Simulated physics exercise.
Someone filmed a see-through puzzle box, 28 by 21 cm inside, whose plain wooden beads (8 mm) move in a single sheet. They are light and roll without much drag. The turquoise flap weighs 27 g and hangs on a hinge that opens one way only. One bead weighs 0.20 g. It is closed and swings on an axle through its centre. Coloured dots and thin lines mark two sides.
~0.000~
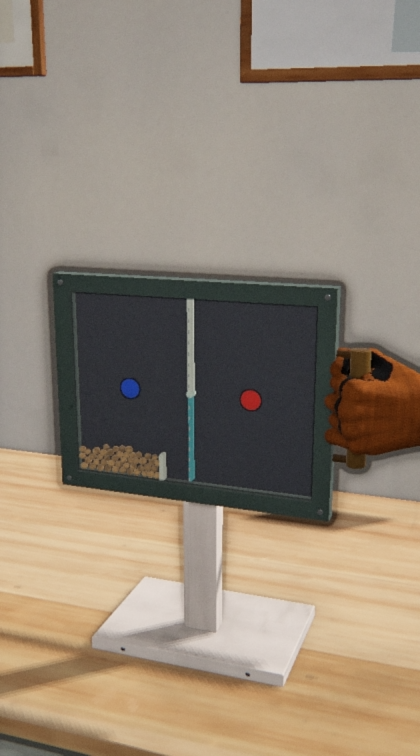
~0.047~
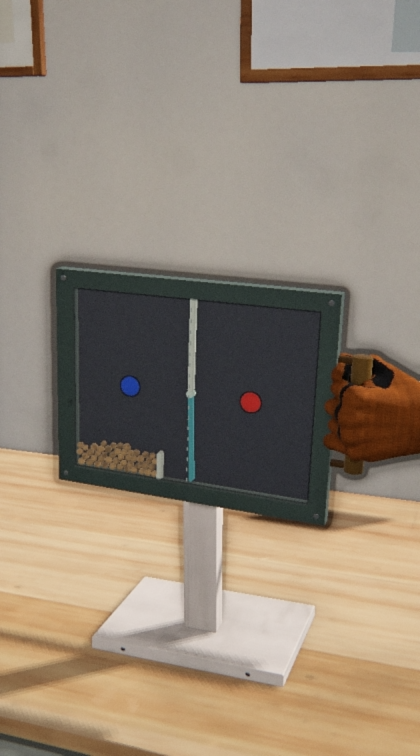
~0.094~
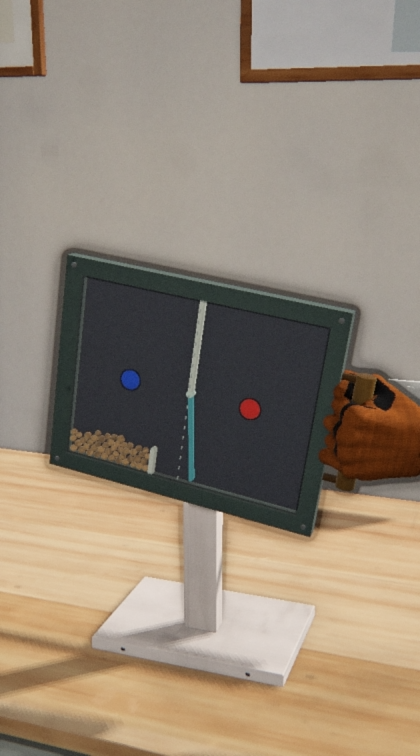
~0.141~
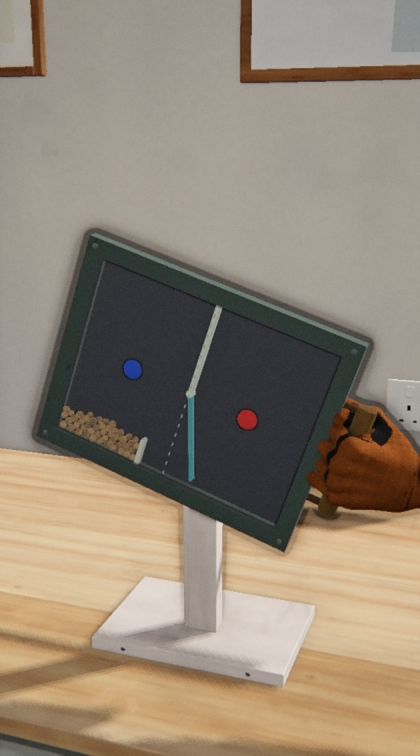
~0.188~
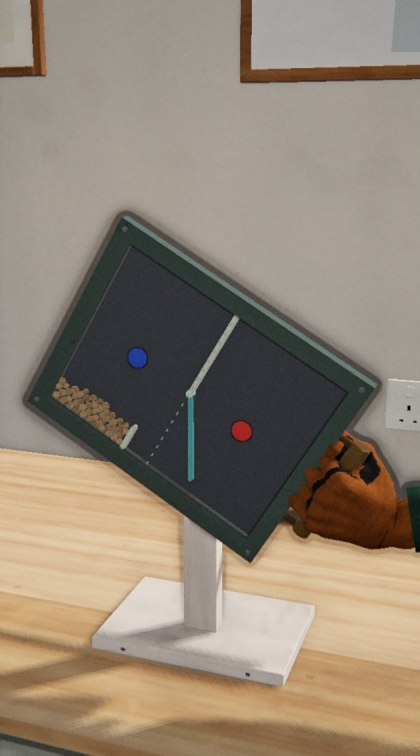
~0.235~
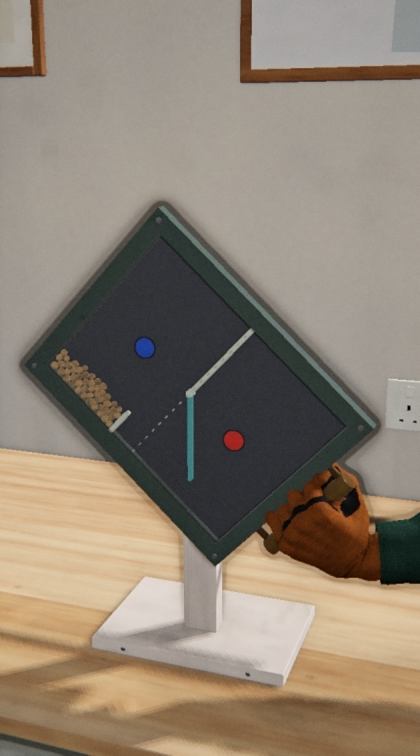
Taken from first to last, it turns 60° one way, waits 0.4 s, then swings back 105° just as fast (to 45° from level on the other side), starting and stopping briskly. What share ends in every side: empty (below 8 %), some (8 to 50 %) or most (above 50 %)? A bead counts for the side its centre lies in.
Red some, blue most.
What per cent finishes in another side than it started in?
About 40 per cent.
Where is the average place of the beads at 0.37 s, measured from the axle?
Some 12 cm left and 2 cm above.
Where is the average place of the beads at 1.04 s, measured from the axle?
About 1 cm left and 9 cm below.
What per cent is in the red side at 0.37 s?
About 0 per cent.
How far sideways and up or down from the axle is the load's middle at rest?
Some 3 cm right and 10 cm below.
After 0.37 s, it stands 60° clockwise; the beads' middle is 12 cm left of and 2 cm above the centre; blue 100 %; turquoise flap open 59°.
After 1.04 s, it stands 8° clockwise; the beads' middle is 1 cm left of and 9 cm below the centre; red 40 %, blue 60 %; turquoise flap open 9°.
After 1.32 s, it stands 45° anticlockwise; the beads' middle is 6 cm right of and 7 cm below the centre; red 40 %, blue 60 %; turquoise flap shut.
At rest by 2.0 s, it stands 45° anticlockwise; red 40 %, blue 60 %; turquoise flap shut.
